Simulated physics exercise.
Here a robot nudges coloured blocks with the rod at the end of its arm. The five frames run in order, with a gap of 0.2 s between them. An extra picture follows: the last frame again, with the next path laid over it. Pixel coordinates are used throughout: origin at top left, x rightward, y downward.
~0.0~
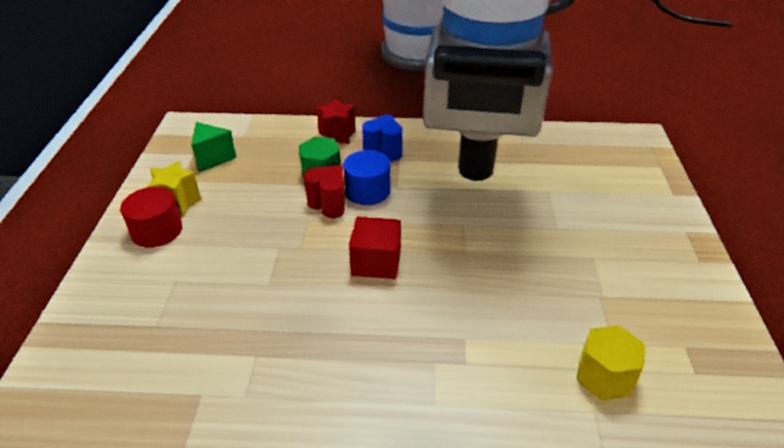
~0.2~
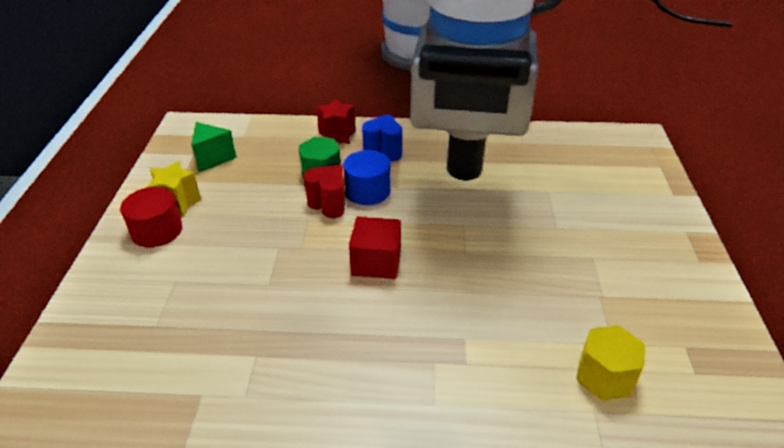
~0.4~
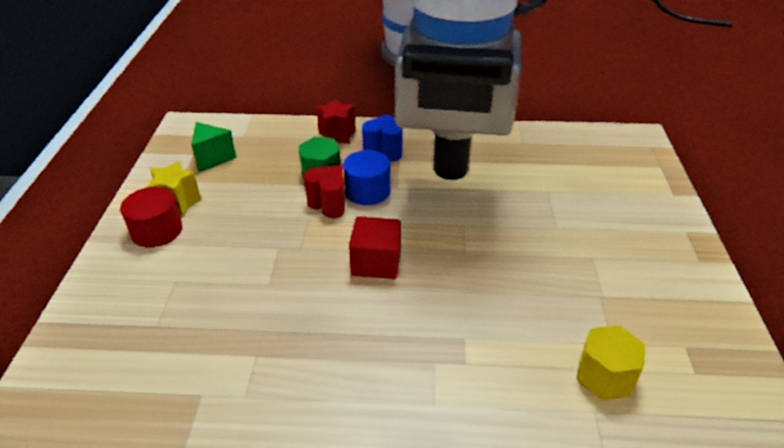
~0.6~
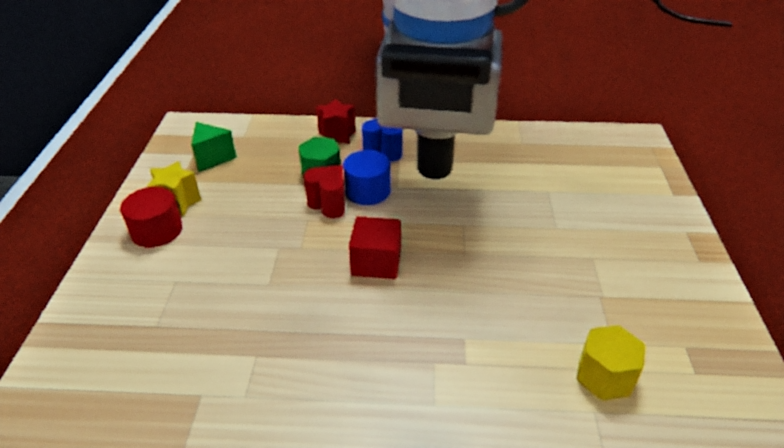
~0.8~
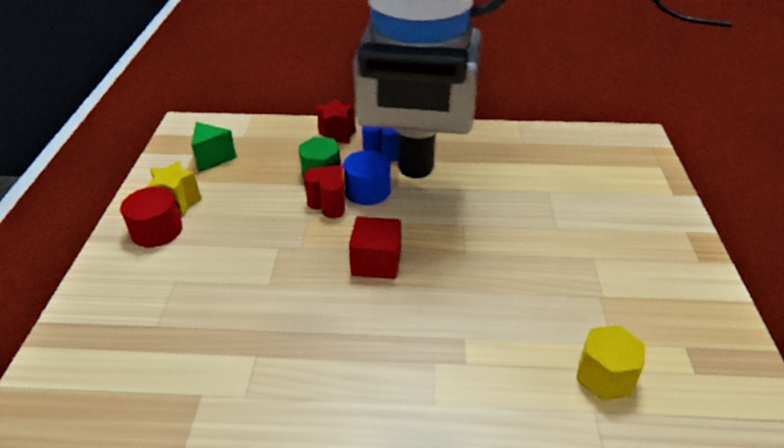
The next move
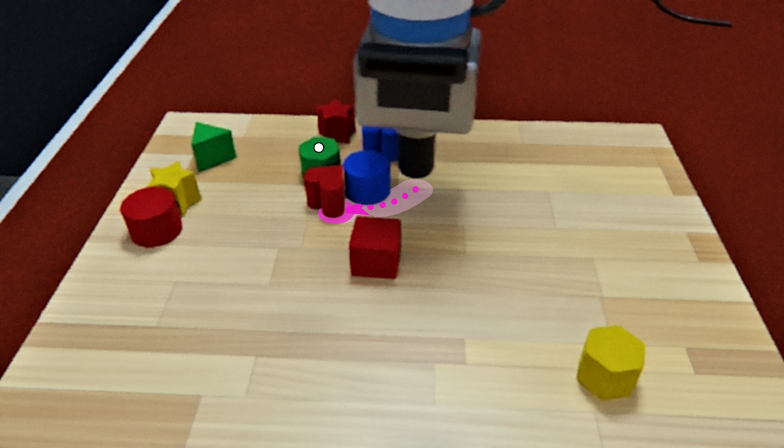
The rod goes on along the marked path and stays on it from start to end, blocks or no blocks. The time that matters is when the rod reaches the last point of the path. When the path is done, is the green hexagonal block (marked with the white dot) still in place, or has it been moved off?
The result: It moves.
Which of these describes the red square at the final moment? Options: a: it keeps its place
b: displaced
I'll go with a - it keeps its place.
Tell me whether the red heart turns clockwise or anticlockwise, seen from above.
It twists anticlockwise.
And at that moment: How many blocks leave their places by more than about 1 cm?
Here I'd predict at least three blocks moving more than 1 cm.
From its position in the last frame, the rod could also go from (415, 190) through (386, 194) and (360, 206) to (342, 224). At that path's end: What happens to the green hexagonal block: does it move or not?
The green hexagonal block moves.
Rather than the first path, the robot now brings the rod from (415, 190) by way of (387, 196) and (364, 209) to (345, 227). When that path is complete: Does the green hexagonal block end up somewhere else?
Final answer: Yes.
Path on the board, from (415, 190) by way of (394, 202) and (366, 208) to (336, 212); the dot is on the green hexagonal block.
The first path, step by step. Halfway along, rod at (380, 185); green hexagonal block at (316, 146); red heart at (307, 176), turned 40° anticlockwise; blue cylinder at (345, 164).
At the end, rod at (335, 191); green hexagonal block at (306, 138), turned 10° clockwise; red heart at (290, 179), turned 50° anticlockwise; blue cylinder at (321, 160); red square in place.
